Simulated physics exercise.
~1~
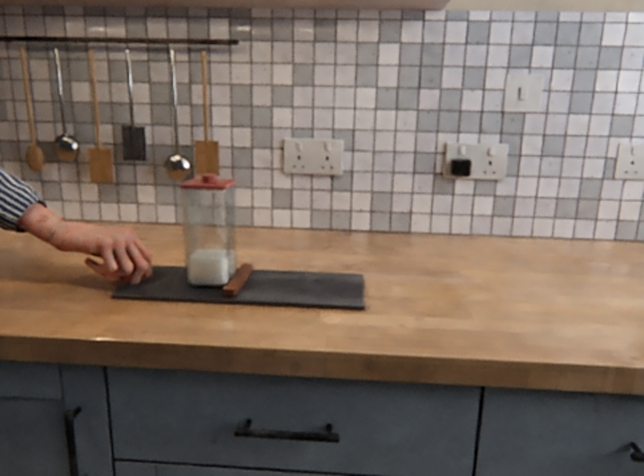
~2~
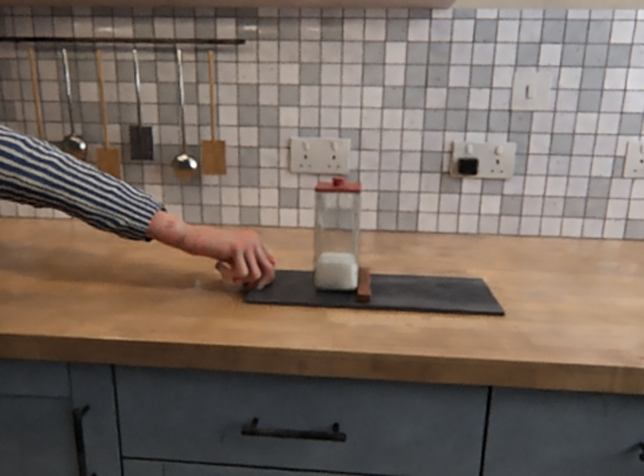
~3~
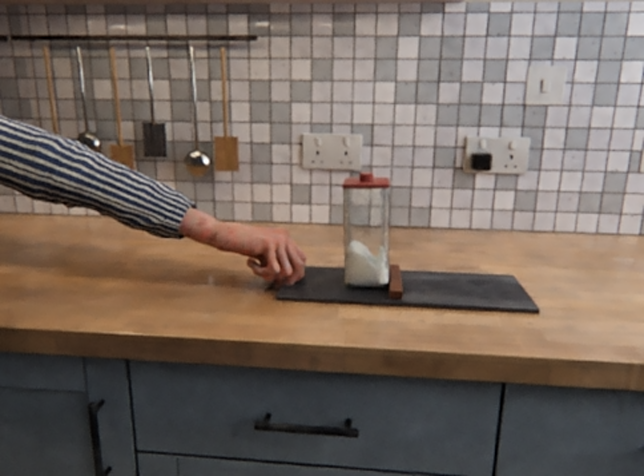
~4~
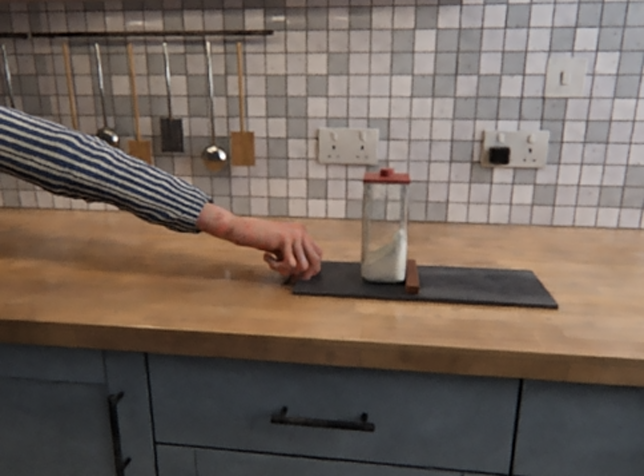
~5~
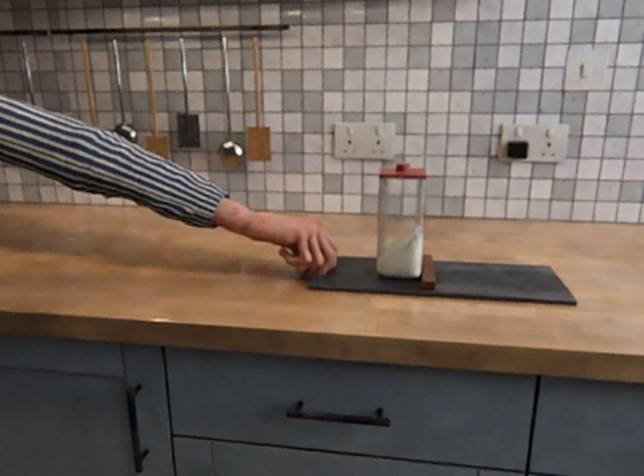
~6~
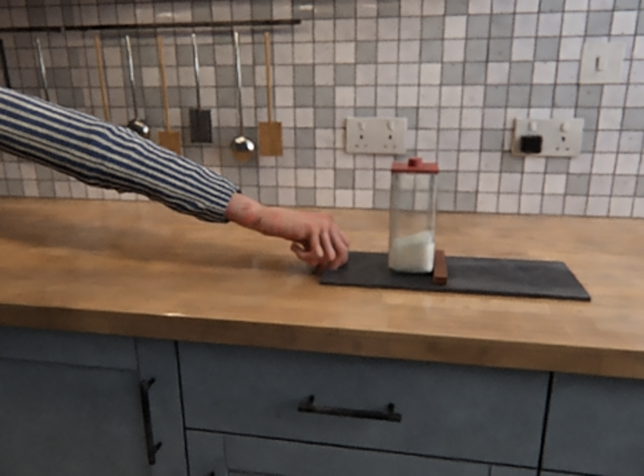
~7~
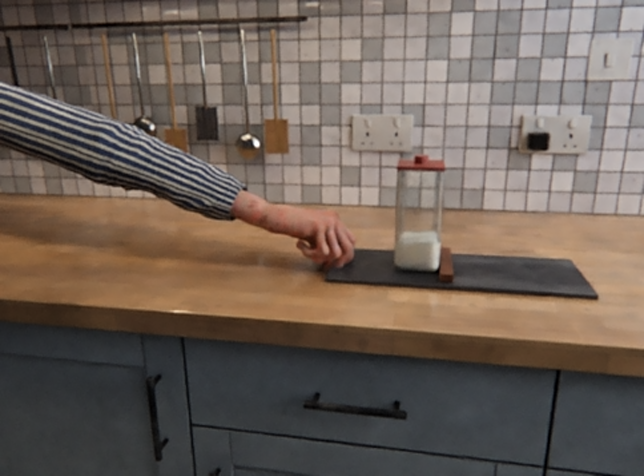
A half-filled square bottle stays upright as a hand slides its board right and stops.
